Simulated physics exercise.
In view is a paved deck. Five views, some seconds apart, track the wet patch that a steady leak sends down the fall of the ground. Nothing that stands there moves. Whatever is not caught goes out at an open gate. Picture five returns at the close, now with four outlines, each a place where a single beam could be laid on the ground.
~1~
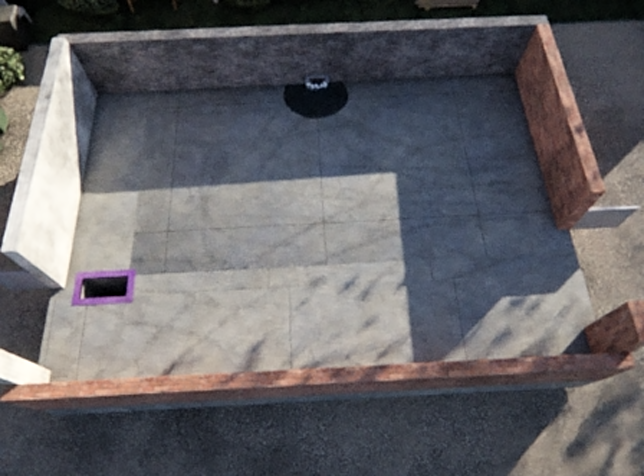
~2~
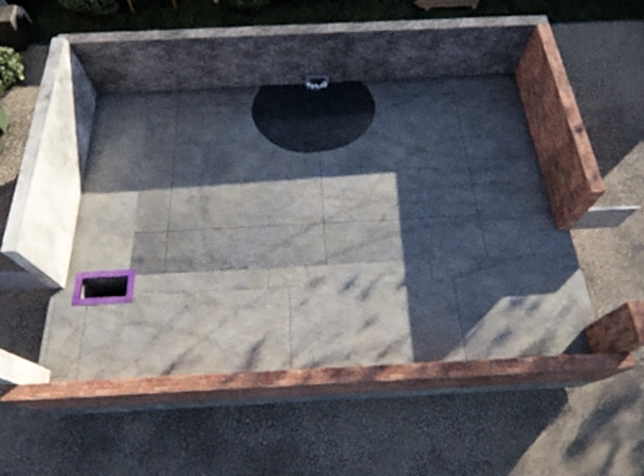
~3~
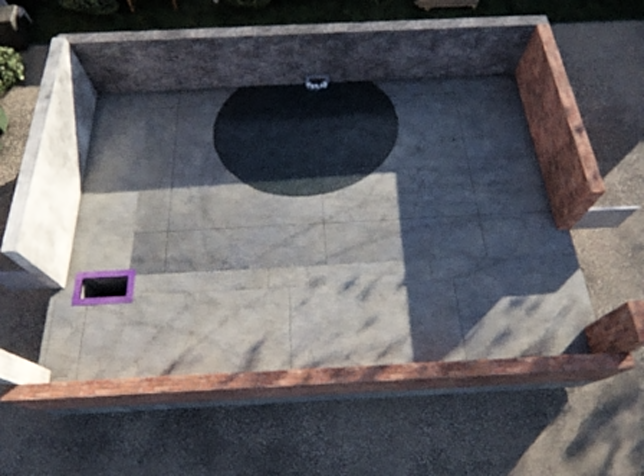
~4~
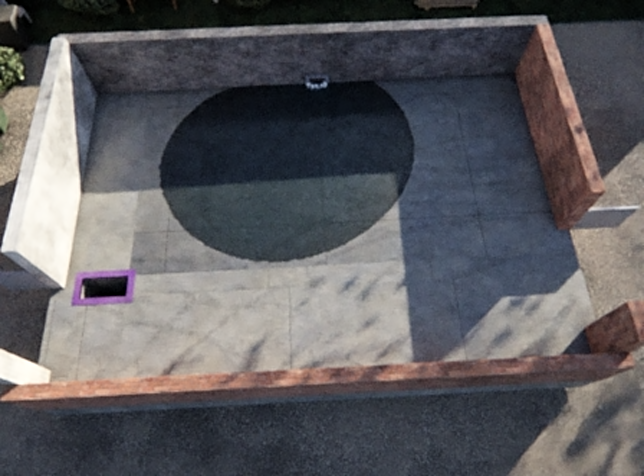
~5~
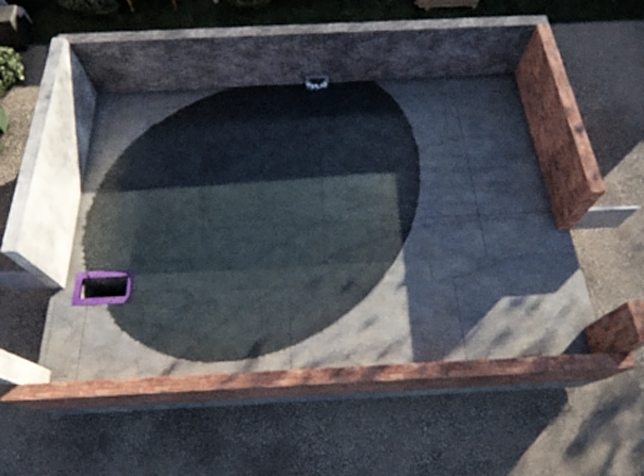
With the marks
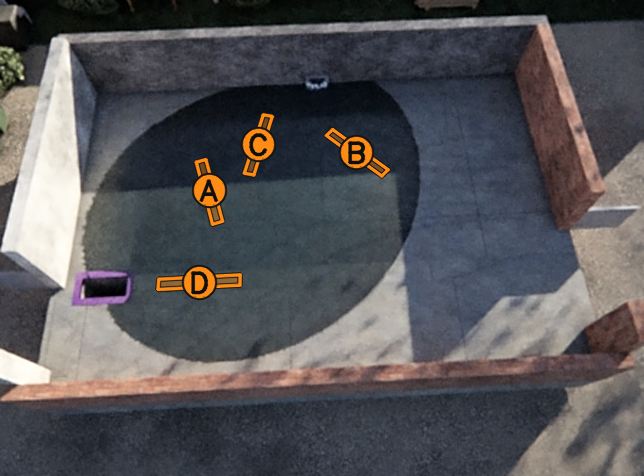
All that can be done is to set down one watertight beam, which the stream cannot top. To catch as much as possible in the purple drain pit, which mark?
The answer is place D.
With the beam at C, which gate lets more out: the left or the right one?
The left gate.
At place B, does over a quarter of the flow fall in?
Yes, it does.
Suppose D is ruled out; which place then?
B.
In orange, A from (201, 160) to (217, 222); B from (329, 132) to (384, 172); C from (249, 174) to (267, 115); D from (158, 284) to (240, 279).
With A, about 26 % of the stream goes into the purple drain pit, about 74 % out by the gates.
With B, about 36 % of the stream goes into the purple drain pit, about 64 % out by the gates.
With C, about 28 % of the stream goes into the purple drain pit, about 72 % out by the gates.
With D, about 50 % of the stream goes into the purple drain pit, about 50 % out by the gates.
